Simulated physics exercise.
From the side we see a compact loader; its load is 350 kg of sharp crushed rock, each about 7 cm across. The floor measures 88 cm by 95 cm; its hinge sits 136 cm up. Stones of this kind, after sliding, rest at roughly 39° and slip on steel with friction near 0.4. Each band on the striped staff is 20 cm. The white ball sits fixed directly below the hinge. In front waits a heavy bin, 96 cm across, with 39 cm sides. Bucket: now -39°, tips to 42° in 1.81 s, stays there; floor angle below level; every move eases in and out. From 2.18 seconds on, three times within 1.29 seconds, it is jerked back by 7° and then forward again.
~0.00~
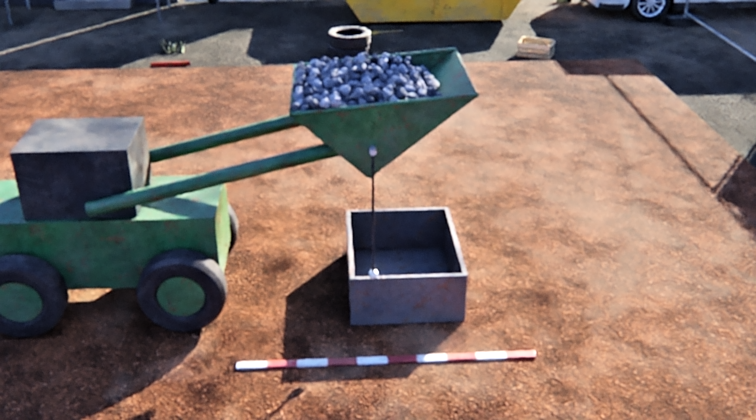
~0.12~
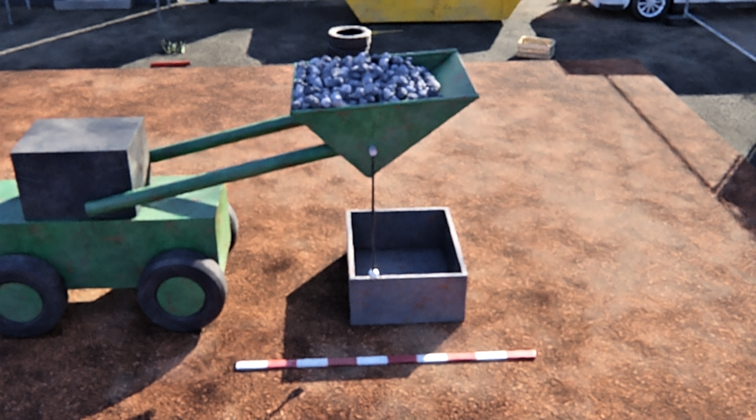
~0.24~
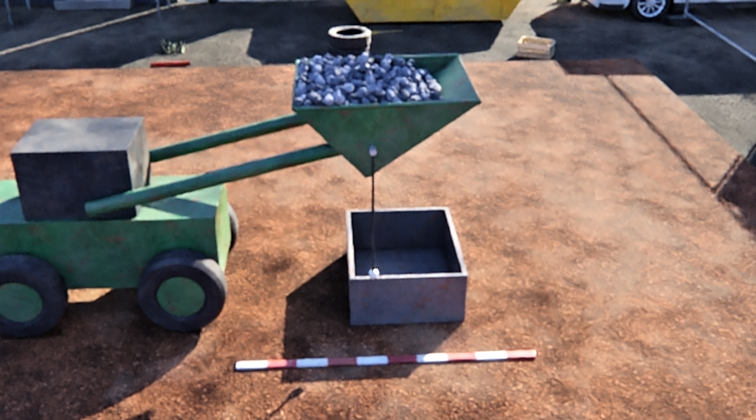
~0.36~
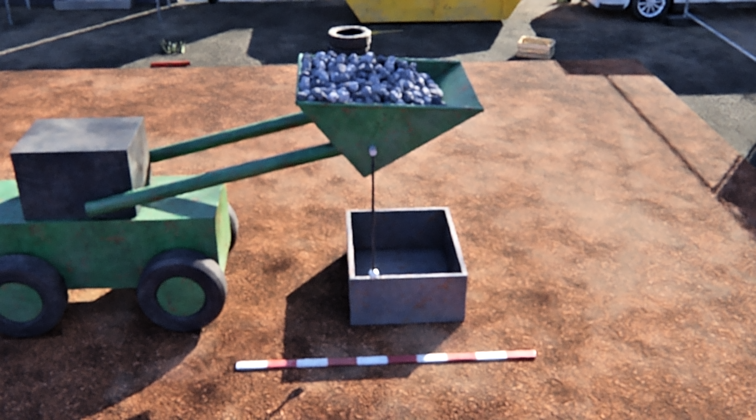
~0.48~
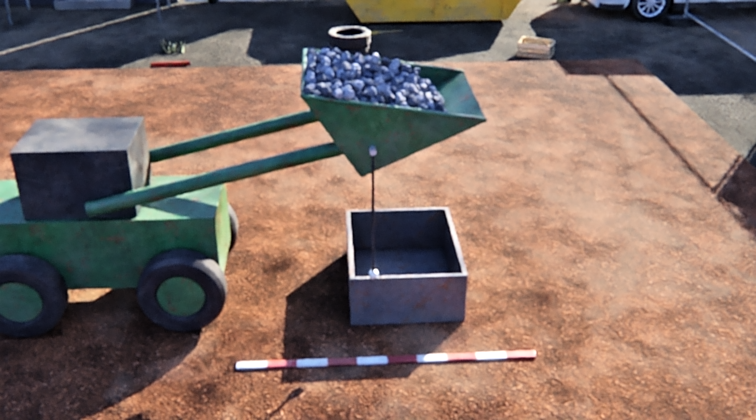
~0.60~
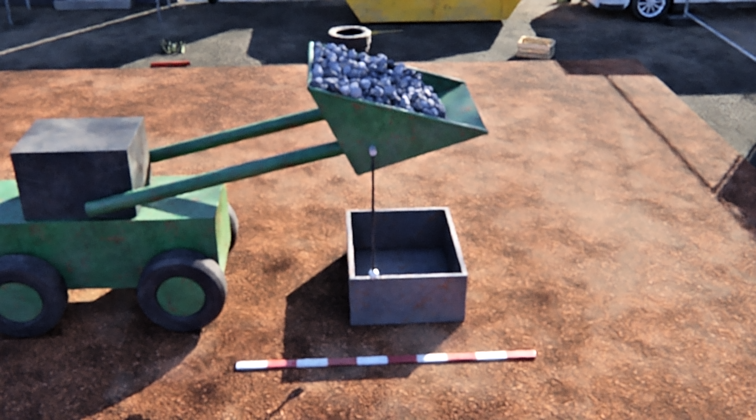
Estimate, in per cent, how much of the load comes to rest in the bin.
5 %.
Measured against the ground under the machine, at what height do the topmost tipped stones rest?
Roughly 30 cm above the ground.
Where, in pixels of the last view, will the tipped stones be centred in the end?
Around (506, 274).
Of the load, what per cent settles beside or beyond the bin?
Share of load: Approx. 95 %.
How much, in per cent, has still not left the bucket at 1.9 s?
About 35 per cent.
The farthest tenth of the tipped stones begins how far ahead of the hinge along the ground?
Some 150 cm out from the hinge.
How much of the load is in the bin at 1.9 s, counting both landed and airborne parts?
Close to 10 per cent has got there by then.
After 1.4 s the floor is at 29°; 98 % in the bucket, 1 % in the bin, 2 % beside or beyond the bin; the foremost stones are at (462, 181).
After 1.9 s the floor is at 42°; 34 % in the bucket, 12 % in the bin, 54 % beside or beyond the bin; the foremost stones are at (536, 273).
After 3.9 s the floor is at 42°; 0 % in the bucket, 4 % in the bin, 96 % beside or beyond the bin; the foremost stones are at (625, 266).
After 6.4 s the floor is at 42°; 0 % in the bucket, 4 % in the bin, 96 % beside or beyond the bin; the foremost stones are at (625, 266).
